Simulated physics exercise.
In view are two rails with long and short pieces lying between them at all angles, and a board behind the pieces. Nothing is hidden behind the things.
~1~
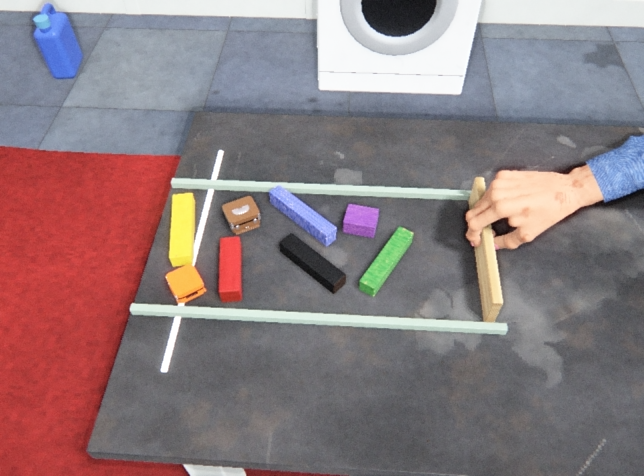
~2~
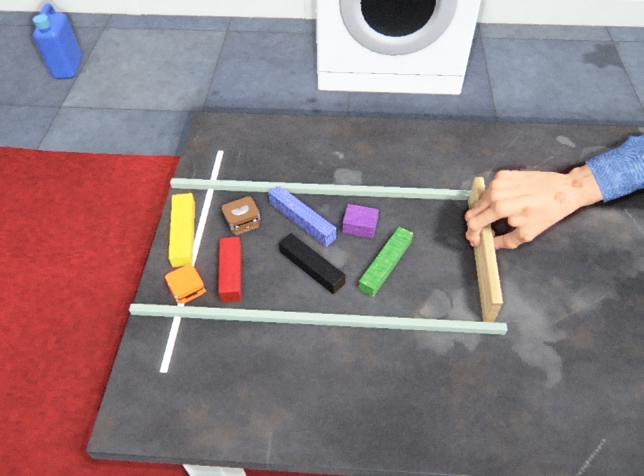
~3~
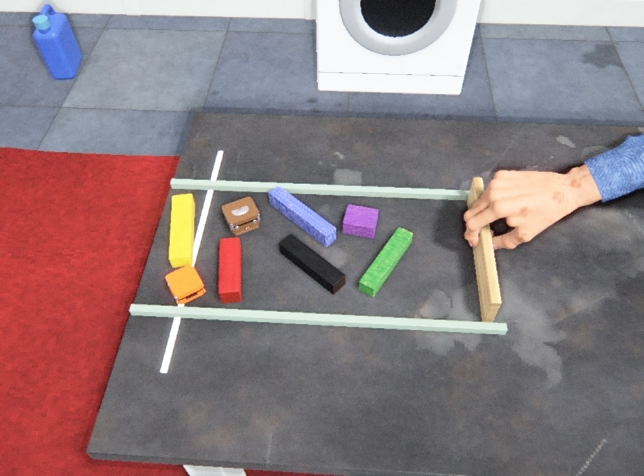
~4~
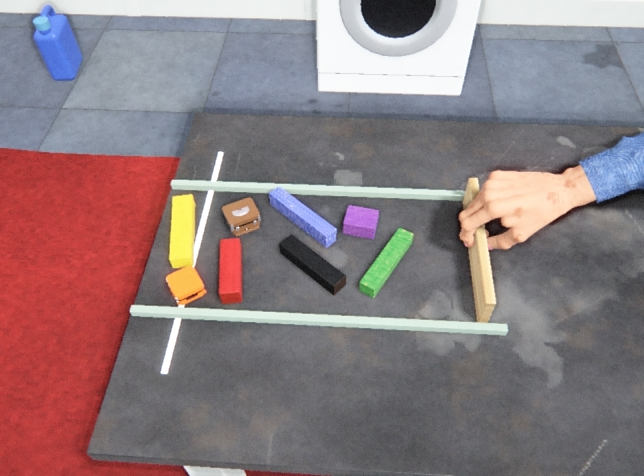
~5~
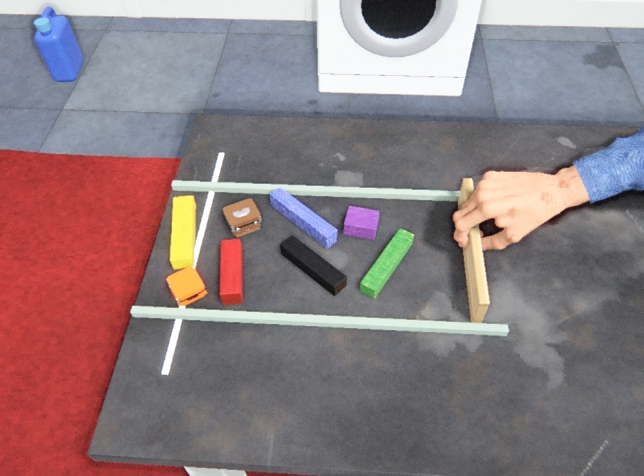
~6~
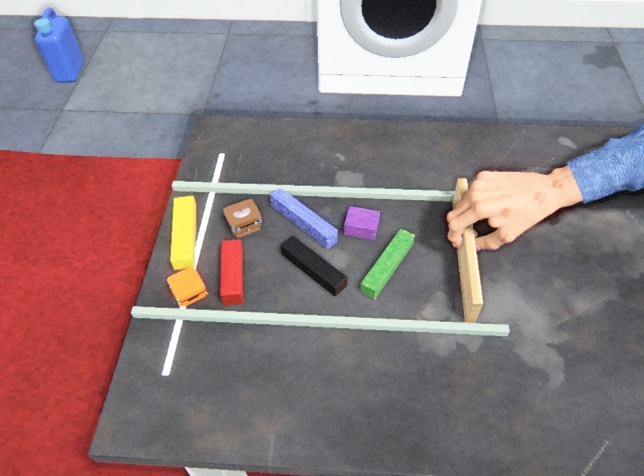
On a dark board on the floor, colourful blocks lay scattered between two pale rails near a white strip, and a hand slid an upright wooden piece slightly left while the blocks stayed still.
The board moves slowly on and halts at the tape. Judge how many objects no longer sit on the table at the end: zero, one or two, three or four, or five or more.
Seems three or four of them come crashing down.
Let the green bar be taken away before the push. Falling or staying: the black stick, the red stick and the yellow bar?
Taking them one by one, the black stick holds its spot, the red stick holds its spot and the yellow bar drops away.
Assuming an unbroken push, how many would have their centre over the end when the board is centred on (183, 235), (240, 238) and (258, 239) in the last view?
The counts would come out as 6, 0 and 0.
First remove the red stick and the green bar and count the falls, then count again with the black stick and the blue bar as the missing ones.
The number is 2 for the first case and 2 for the second.
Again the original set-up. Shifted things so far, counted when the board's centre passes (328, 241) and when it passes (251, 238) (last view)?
It comes to 4 for the first spot, 8 for the other.
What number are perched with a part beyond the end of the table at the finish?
It would come to 2.
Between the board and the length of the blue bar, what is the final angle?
It sits some 15° out of line.
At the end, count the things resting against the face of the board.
Tally at the end: 2.
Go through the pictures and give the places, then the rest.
The first picture shows yellow bar (183, 229); orange case (186, 285); red stick (231, 269); board (484, 246); tape (197, 245).
The second picture shows orange case (186, 286); black stick (312, 263).
The third picture shows red stick (230, 270); green bar (386, 261).
The fourth picture shows yellow bar (183, 230); blue bar (302, 216).
The fifth picture shows orange case (187, 288); board (472, 247).
The sixth picture shows yellow bar (184, 232); orange case (188, 288); red stick (232, 272); board (466, 247); tape (198, 248).
A little later, none off yet; yellow bar at rest near (184, 232); orange case at rest near (188, 288); red stick at rest near (232, 272).
Next, none off yet; yellow bar shifted a little near (159, 231); orange case shifted about its own width near (157, 288); red stick shifted about its own width near (179, 273).
When it is over, the number that fall off is three or four; down, brown case, red stick, orange case and yellow bar.
